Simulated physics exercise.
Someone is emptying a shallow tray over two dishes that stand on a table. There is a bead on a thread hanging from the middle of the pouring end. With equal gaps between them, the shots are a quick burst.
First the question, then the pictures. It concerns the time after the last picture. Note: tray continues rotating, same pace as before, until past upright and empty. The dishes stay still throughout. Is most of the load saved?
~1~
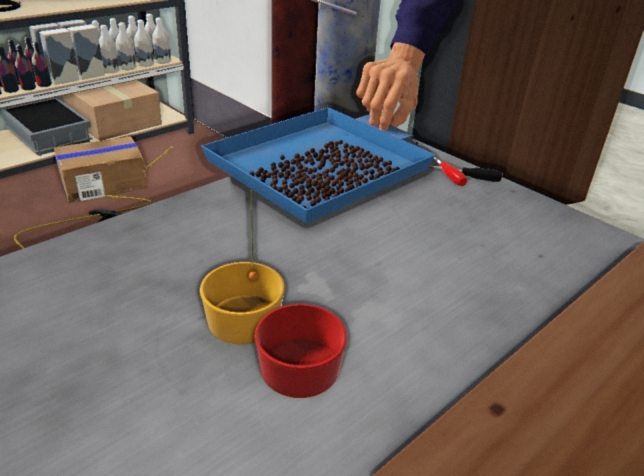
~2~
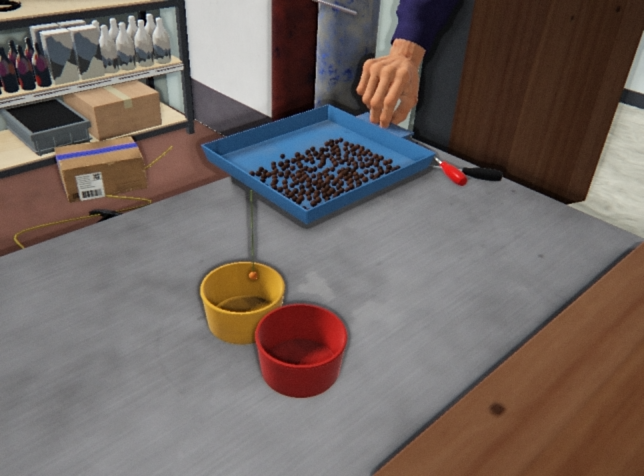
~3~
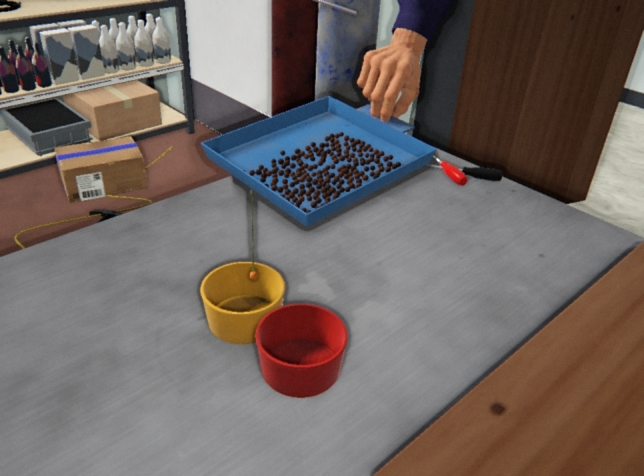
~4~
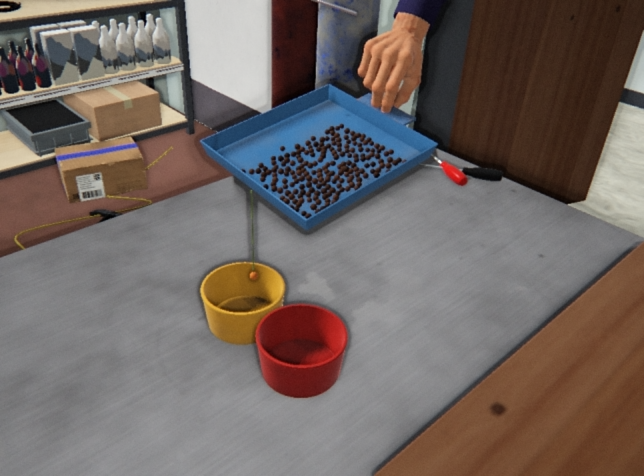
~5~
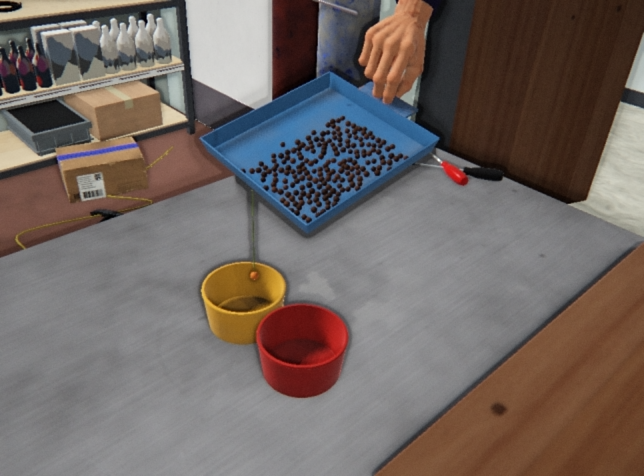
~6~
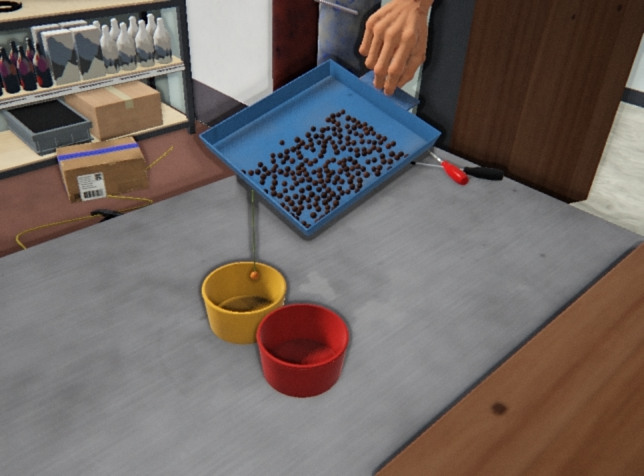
The dishes catch most of the load.
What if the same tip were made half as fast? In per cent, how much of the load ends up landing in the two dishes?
Near 100 in a hundred.
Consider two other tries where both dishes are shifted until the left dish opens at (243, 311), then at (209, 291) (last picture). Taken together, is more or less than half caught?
Placing 1: A minority of it. Placing 2: A minority of it.
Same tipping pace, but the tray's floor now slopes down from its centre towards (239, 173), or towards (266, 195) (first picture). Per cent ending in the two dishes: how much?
That comes to 20 per cent the first time and 70 per cent the second.
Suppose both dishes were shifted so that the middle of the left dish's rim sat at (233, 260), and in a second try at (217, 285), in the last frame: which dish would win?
The first try: The right-side dish. The second: The right-side dish.
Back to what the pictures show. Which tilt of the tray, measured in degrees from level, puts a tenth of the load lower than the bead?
95 degrees.
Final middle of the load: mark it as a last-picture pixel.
The centre ends up roughly at (299, 362).
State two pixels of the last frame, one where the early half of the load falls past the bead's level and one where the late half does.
Near (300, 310) to start, and near (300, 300) afterwards.
Soon after the last picture, tray tipped steeply; nearly all on the tray; a stray few in the air.
A little later, tray tipped past a quarter turn; a small part on the tray; most in the right dish; about a quarter in the air.
Later still, tray tipped past a quarter turn; nearly all in the right dish; a stray few in the left dish; a small part outside both.
At rest, tray tipped past a quarter turn; nearly all in the right dish; a stray few in the left dish; a small part outside both.
